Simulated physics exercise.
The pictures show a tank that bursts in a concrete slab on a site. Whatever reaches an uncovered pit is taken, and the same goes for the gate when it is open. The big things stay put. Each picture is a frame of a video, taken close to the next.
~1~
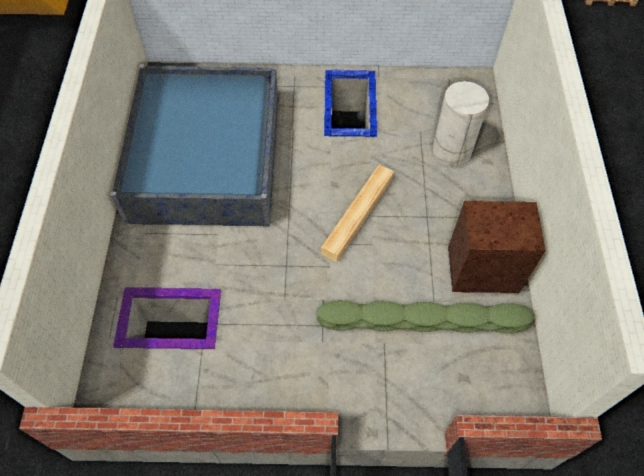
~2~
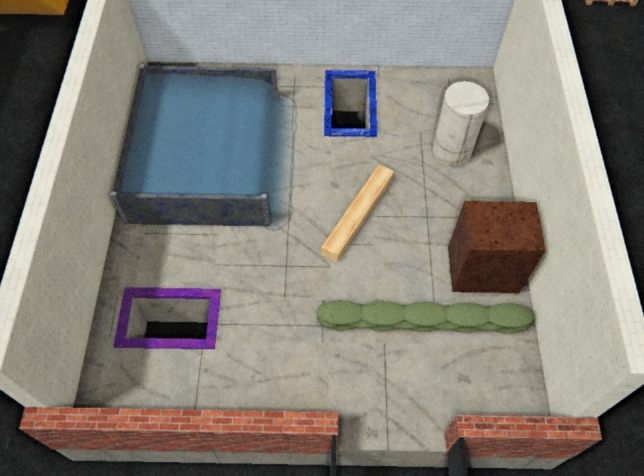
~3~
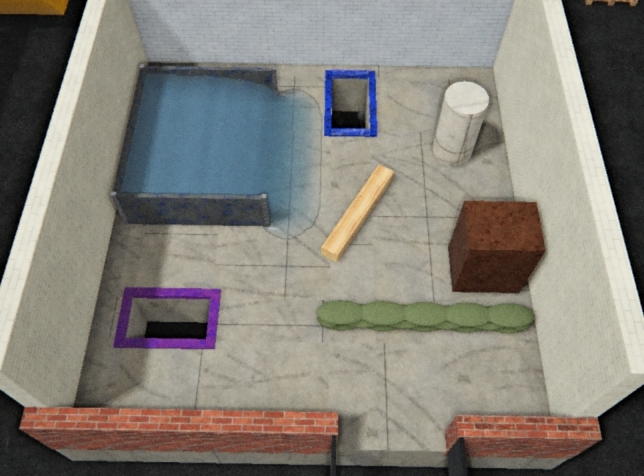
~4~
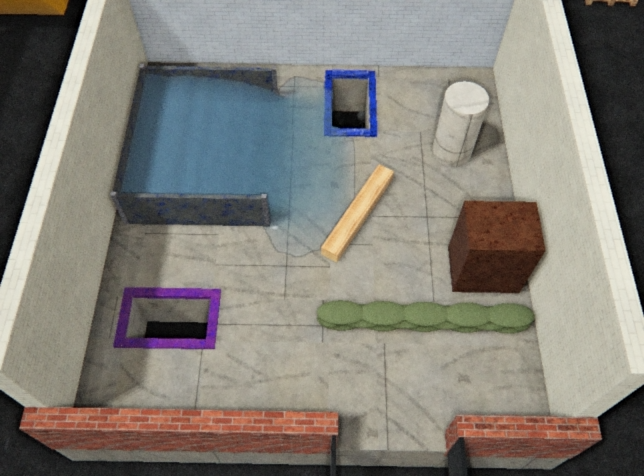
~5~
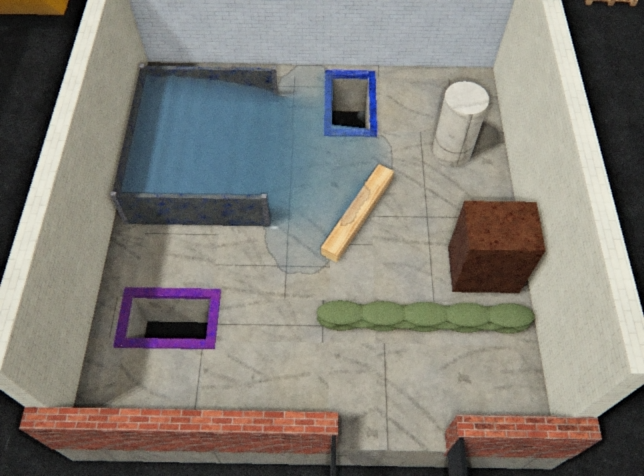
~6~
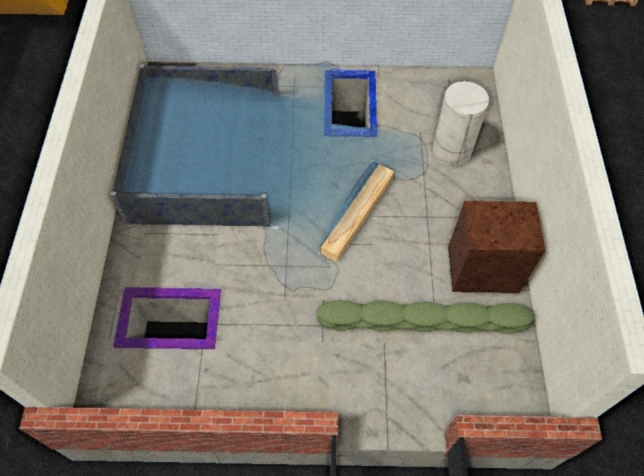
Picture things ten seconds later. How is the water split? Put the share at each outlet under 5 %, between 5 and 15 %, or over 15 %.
In order: The gate gets shy of five per cent; the purple pit gets shy of five per cent; the blue pit gets in excess of fifteen per cent.
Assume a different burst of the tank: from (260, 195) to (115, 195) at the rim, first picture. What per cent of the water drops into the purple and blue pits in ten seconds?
Purple 40 %, blue 0 %.
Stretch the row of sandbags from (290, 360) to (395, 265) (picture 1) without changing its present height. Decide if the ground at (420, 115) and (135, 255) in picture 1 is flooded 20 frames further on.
Going point by point, the first is waterlogged, the second unwetted.
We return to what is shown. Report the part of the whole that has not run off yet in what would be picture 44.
Around 70 in a hundred.
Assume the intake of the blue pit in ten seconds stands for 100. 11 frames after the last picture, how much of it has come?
That share would be near 50 %.
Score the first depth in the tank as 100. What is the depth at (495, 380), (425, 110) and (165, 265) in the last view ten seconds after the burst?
The three come to some 4, 10 and 12 per cent respectively.
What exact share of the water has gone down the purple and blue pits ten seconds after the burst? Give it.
Estimates: 2 % and 30 %.
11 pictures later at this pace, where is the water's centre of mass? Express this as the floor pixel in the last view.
That puts it at around (318, 164).
A moment on, water covers 30 % of the floor; the gate 0 %, the purple pit 0 %, the blue pit 8 %.
Next, water covers 55 % of the floor; the gate 0 %, the purple pit 0 %, the blue pit 15 %.
Then, water covers 65 % of the floor; the gate 0 %, the purple pit 0 %, the blue pit 22 %.
Later, water covers 85 % of the floor; the gate 0 %, the purple pit 1 %, the blue pit 29 %.
In the end, water covers 90 % of the floor; the gate 2 %, the purple pit 2 %, the blue pit 31 %.
